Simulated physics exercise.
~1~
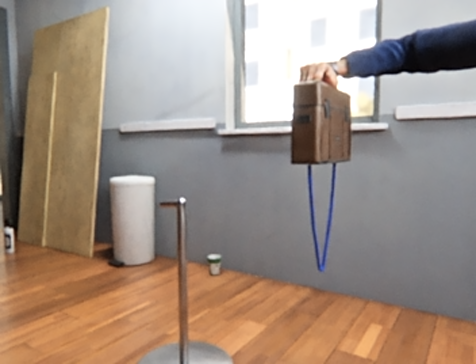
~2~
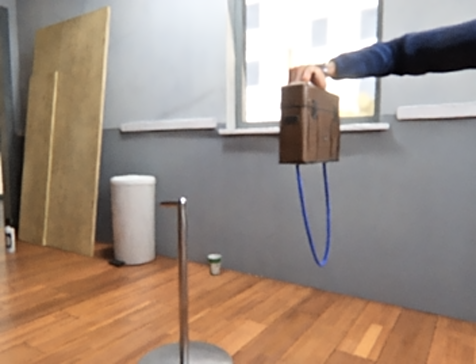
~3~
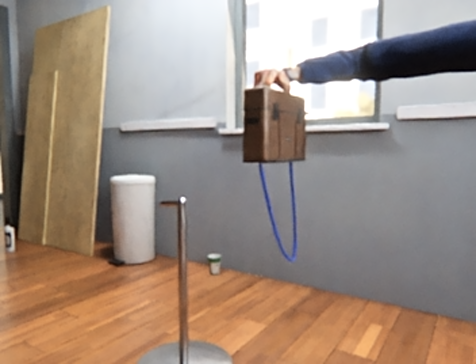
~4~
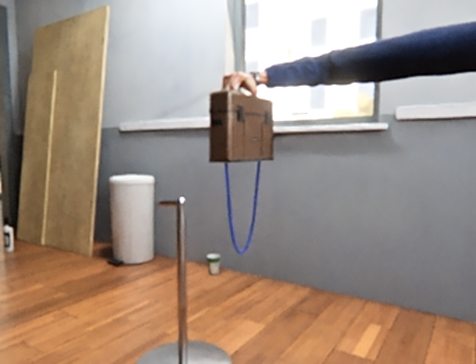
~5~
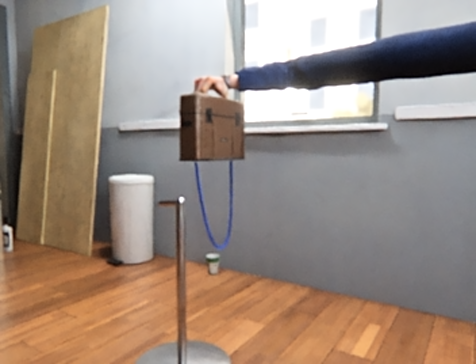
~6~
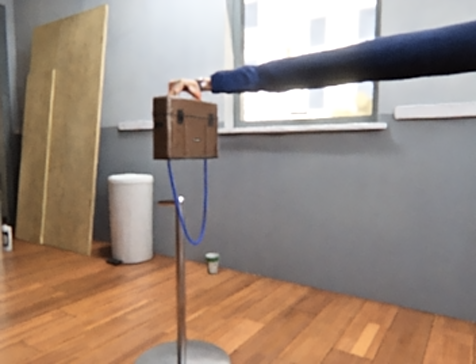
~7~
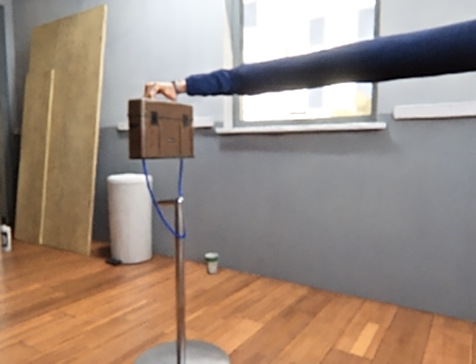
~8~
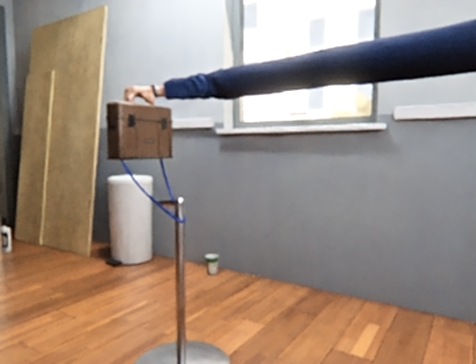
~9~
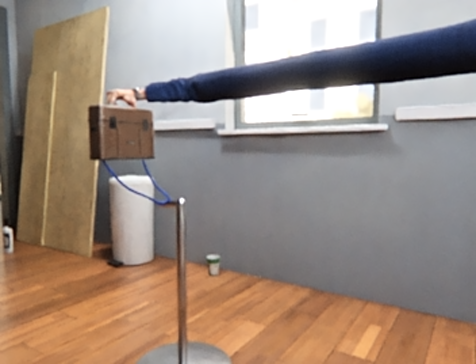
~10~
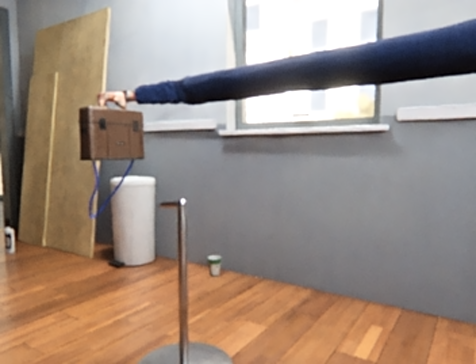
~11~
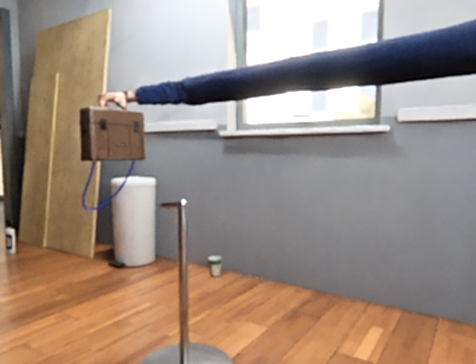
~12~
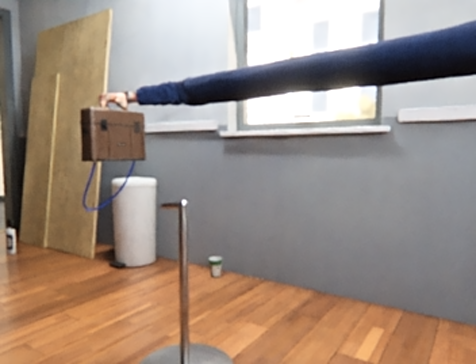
In a grey-walled room with a wooden floor, an arm in a dark blue sleeve reaches in from the right, holding a brown case upright by its top, a blue loop hanging beneath it. A metal post with a short hook at its top stands in the foreground. The hand carries the case steadily left, toward the post and over it, with the loop trailing below. The loop draws close to the post's top and stretches back toward it as the case moves on. It then swings clear, and the case comes to rest in the hand left of the post, the loop dangling freely.
